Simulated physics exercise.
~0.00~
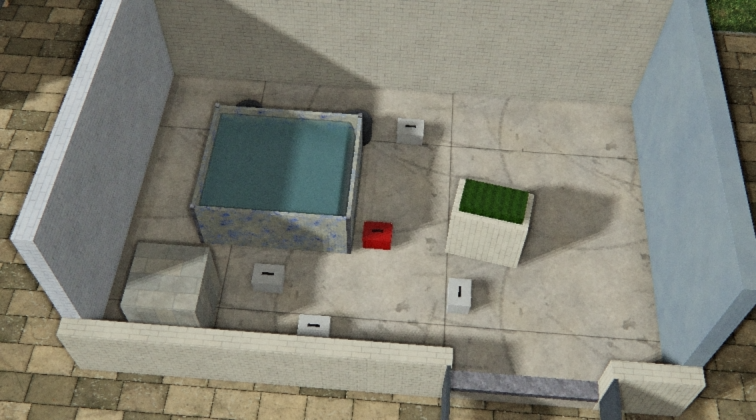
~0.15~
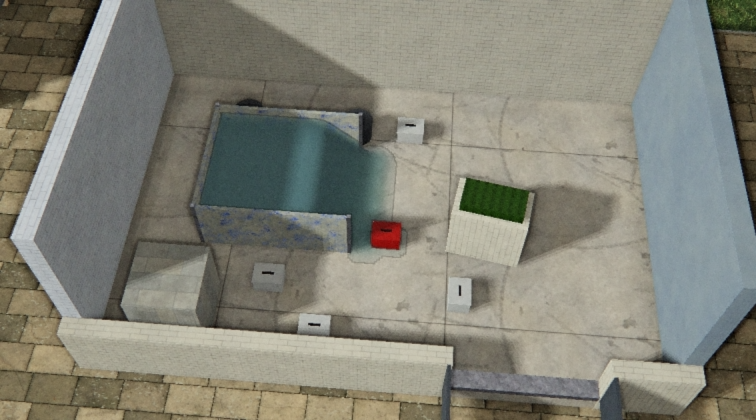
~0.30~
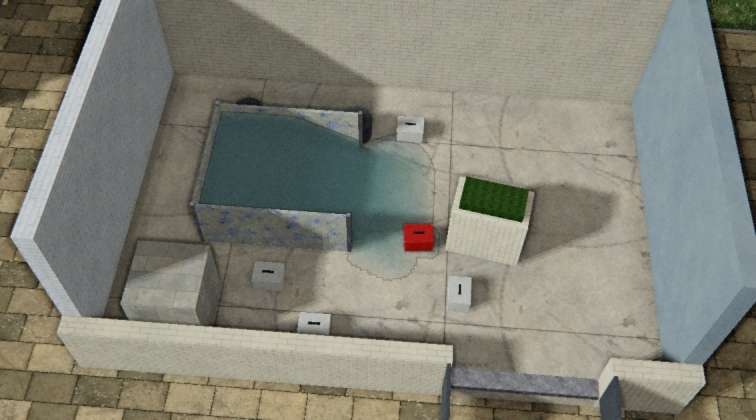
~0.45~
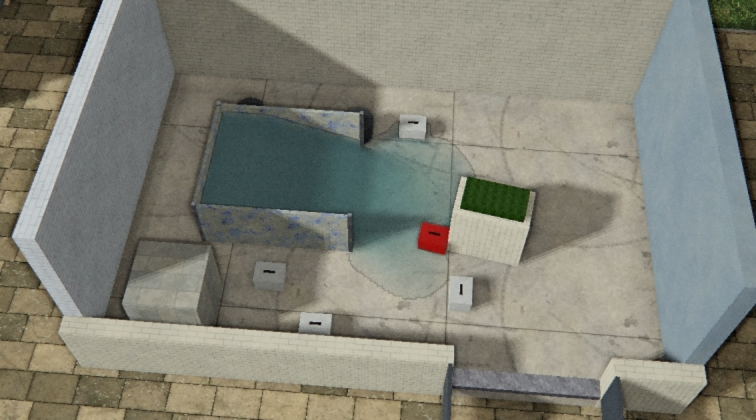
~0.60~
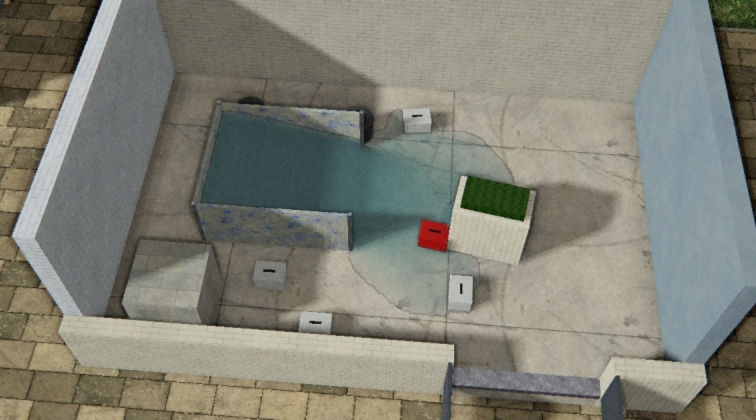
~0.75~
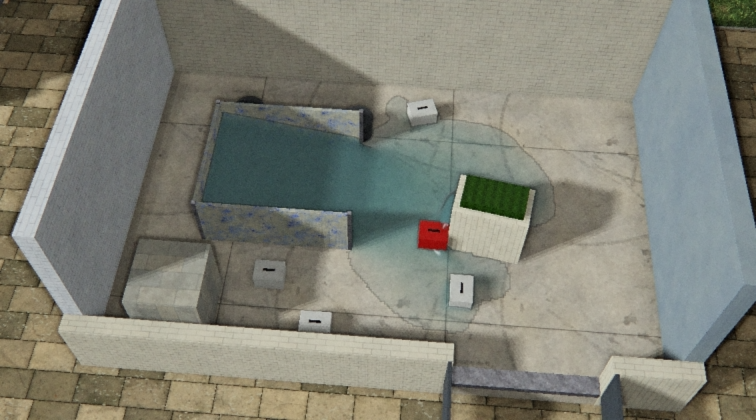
Walled service yard seen from above, water pouring rightward from an open-sided tank, pushing a red tote against a grass-topped block.
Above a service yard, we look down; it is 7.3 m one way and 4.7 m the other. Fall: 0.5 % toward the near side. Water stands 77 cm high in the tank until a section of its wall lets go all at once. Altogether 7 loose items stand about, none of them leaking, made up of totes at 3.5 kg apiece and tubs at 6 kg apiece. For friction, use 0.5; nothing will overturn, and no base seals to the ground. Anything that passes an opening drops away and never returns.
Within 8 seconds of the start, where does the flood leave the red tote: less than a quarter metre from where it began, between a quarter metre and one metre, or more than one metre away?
More than one metre away.
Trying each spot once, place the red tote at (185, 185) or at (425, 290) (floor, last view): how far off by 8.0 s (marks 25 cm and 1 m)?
Nearly still; swept far.
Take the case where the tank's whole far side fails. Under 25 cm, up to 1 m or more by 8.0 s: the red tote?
Note: Red tote essentially stationary.
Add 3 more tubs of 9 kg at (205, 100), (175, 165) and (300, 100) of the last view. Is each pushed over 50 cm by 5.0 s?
Taking them in order: Not far enough, not far enough and not far enough.
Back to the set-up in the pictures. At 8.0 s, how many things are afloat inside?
Total: 3.
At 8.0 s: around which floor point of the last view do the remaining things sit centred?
The average lands around (324, 210).
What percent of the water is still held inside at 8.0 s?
Somewhere near 68 percent, give or take.
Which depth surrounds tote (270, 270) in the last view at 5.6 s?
I'd say some 3 cm.
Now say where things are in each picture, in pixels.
The red tote at (378, 231) rests on the ground; 3.3 m2 under water; 0 of 7 have shifted, in the first picture.
The red tote at (386, 231) rests on the ground, 12 cm from its start; water covers 4.3 m2; 1 of 7 have shifted, in the second picture.
The red tote at (419, 233) rests on the ground, 57 cm from its start; 5.7 m2 under water; 1 of 7 have shifted, in the third picture.
The red tote at (435, 234) rests on the ground, 77 cm from its start; 7.2 m2 under water; 1 of 7 have shifted, in the fourth picture.
The red tote at (435, 231), afloat, 77 cm from its start; water covers 8.7 m2; 2 of 7 have shifted, in the fifth picture.
The red tote at (434, 231), afloat, 76 cm from its start; 10.6 m2 under water; 2 of 7 have shifted, in the sixth picture.
After 1.6 s the red tote is near (489, 344), 2.2 m from its start, afloat; 0 of 7 are out; 3 afloat.
After 3.6 s the red tote has gone out; 2 of 7 are out; 1 afloat.
After 5.6 s the red tote has gone out; 2 of 7 are out; 3 afloat.
After 8.0 s the red tote has gone out; 2 of 7 are out; 3 afloat.
